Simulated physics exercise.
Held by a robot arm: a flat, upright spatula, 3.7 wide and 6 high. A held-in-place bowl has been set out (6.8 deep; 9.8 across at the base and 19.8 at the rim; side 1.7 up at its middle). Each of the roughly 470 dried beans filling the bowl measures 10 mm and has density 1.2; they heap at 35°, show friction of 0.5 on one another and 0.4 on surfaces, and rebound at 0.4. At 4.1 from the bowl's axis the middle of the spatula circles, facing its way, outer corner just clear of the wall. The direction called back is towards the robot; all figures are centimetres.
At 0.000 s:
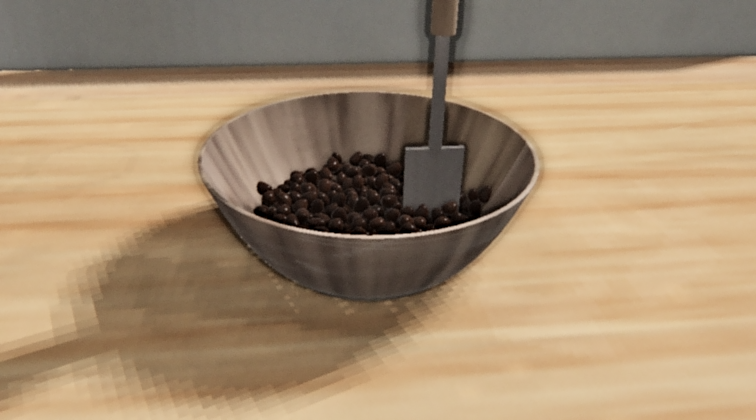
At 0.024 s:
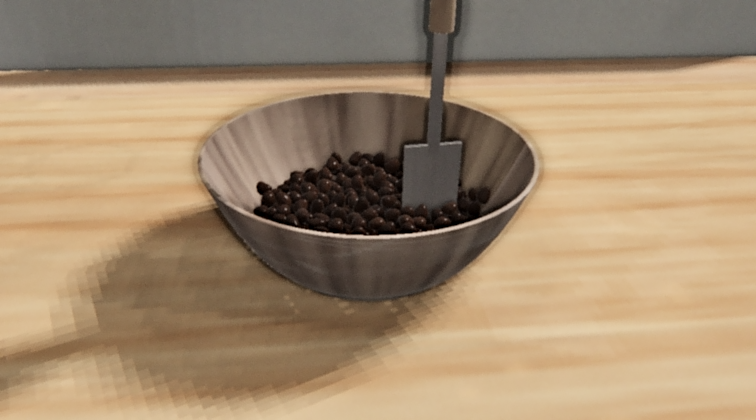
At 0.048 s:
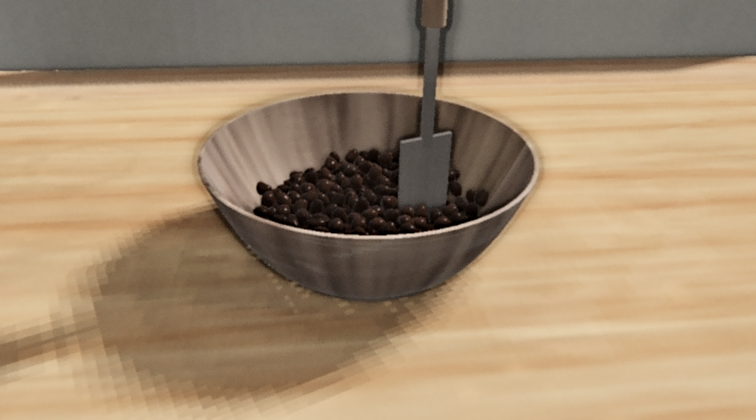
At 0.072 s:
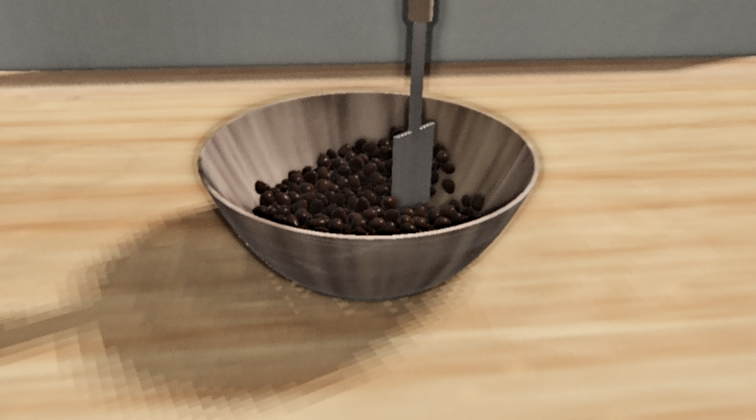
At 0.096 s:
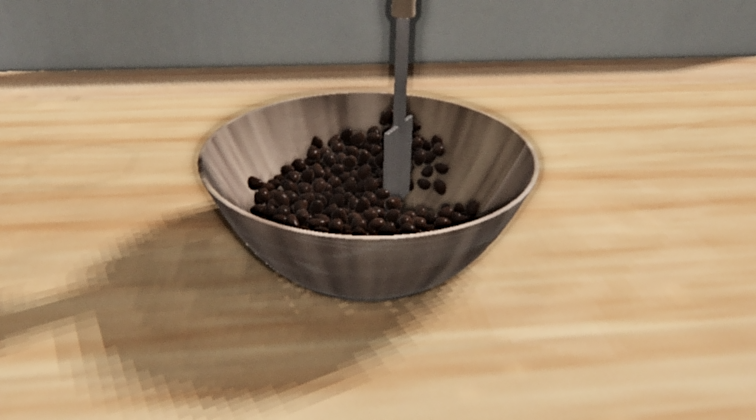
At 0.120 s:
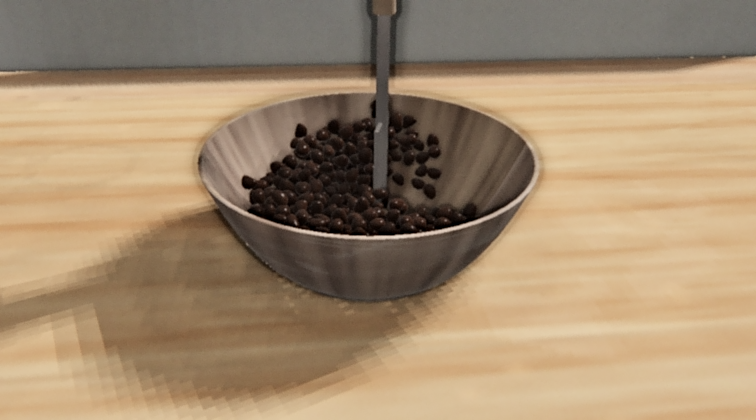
A spatula turns edge-on as it sweeps left through dark beans in a bowl, pushing them up the back.
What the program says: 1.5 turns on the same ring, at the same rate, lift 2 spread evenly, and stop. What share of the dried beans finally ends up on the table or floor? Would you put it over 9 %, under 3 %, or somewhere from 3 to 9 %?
I would put it under 3 %.
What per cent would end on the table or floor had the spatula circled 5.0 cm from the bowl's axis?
That would give close to 5 per cent.
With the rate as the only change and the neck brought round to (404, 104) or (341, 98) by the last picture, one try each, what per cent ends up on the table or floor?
Near 0 in a hundred for the first and near 15 in a hundred for the second.
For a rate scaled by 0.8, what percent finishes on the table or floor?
I'd say about 0 %.
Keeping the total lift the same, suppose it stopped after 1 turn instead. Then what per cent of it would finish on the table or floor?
0 %.
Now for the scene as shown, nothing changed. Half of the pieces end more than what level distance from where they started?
6 centimetres.
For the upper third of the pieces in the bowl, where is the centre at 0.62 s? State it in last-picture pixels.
The centre lies near (383, 175) in the last picture.
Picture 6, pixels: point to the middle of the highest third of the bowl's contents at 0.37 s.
Upper-third centre: Approx. (366, 233) px.
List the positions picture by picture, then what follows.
The first frame shows spatula neck at (437, 125), 0° round; upper third of the load around (370, 210), from x 260 to 485, top at y 160; 470 in the bowl.
The second frame shows spatula neck at (435, 122), 5° round; upper third of the load around (370, 207), from x 260 to 485, top at y 160.
The third frame shows spatula neck at (428, 115), 20° round; upper third of the load around (373, 198), from x 260 to 480, top at y 155.
The fourth frame shows spatula neck at (416, 108), 37° round; upper third of the load around (369, 189), from x 260 to 480, top at y 135.
The fifth frame shows spatula neck at (400, 103), 55° round; upper third of the load around (358, 177), from x 255 to 480, top at y 120.
The sixth frame shows spatula neck at (382, 99), 72° round; upper third of the load around (345, 170), from x 250 to 480, top at y 105; 470 in the bowl.
By 0.37 s, 253° round, highest piece 8 above the table; 468 in the bowl, 2 in flight or on the tool.
By 0.62 s, 75° round, highest piece 8 above the table; 467 in the bowl, 2 on the table or floor, 1 in flight or on the tool.
By 0.95 s, 180° round, highest piece 5 above the table; 465 in the bowl, 5 on the table or floor.
By 1.65 s, 180° round, highest piece 5 above the table; 465 in the bowl, 5 on the table or floor.
Final count, 465 in the bowl, 5 on the table or floor. That is 1 % on the table or floor.
